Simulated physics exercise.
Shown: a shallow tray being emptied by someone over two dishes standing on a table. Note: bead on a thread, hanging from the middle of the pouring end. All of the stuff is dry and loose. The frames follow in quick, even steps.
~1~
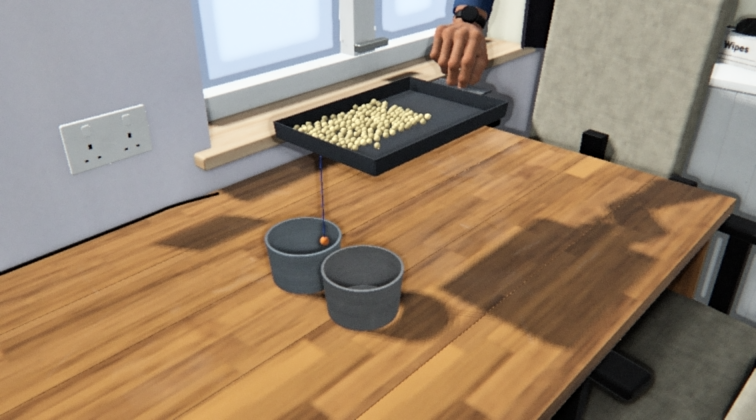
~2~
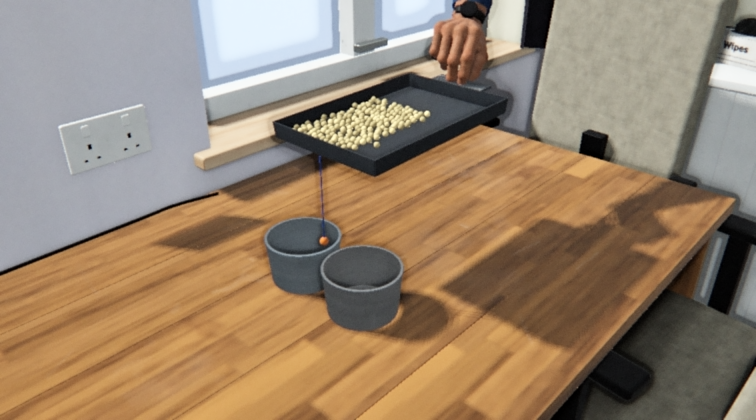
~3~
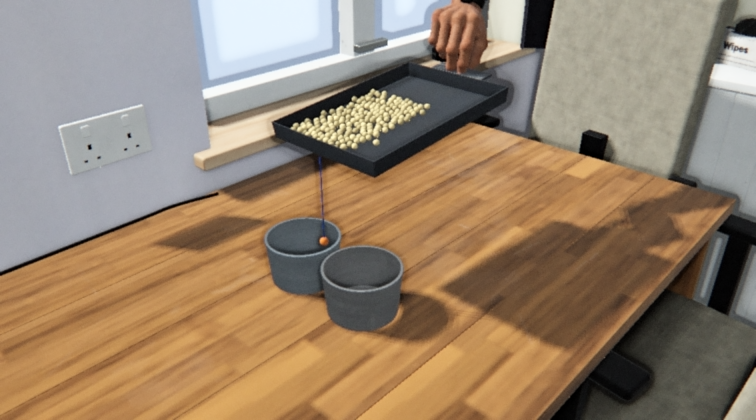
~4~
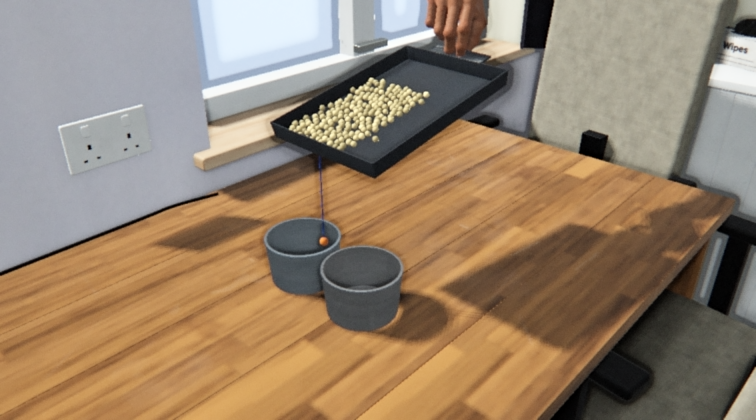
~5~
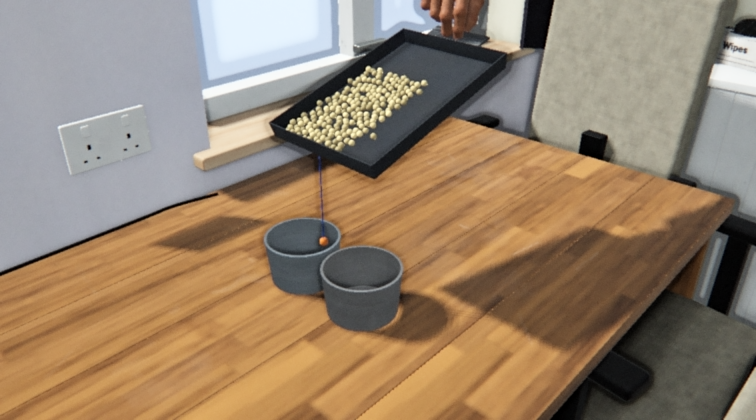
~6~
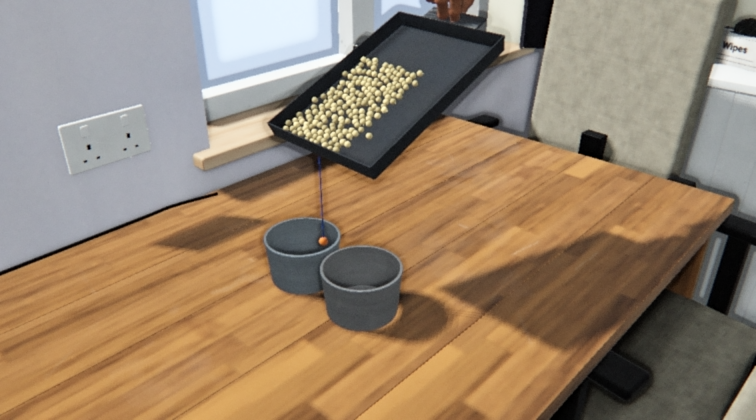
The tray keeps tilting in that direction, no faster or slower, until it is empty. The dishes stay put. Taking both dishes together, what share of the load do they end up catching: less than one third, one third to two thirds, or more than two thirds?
The dishes are left with a scant portion, below a third.
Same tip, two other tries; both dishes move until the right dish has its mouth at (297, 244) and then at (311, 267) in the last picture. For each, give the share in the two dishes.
The first gives 10 %, the second 50 %.
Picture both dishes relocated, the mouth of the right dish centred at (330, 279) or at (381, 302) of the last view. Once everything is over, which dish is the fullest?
First spot: The dish on the right-hand side; second spot: The dish on the left-hand side.
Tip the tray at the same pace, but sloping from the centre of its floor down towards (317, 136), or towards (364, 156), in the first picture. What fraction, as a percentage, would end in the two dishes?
Roughly 80 percent, then 60 percent.
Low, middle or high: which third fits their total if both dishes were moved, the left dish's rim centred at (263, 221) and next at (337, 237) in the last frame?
Taking the tries in order: Under a third and below one third.
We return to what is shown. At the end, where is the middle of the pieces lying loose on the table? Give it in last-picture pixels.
I'd put the middle somewhere around (264, 334) in the last picture.
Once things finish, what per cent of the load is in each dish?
Split in per cent - left dish 0, right dish 10.
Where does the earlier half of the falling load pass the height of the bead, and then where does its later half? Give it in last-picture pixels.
Close to (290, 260), then close to (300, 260).
Soon after the last picture, tray tipped steeply; nearly all on the tray; a stray few in the air.
A little later, tray tipped past a quarter turn; nearly all on the tray; a stray few outside both; a small part in the air.
Later still, tray tipped past a quarter turn; a small part in the right dish; a stray few in the left dish; nearly all outside both.
By the end, tray tipped past a quarter turn; a small part in the right dish; a stray few in the left dish; nearly all outside both.
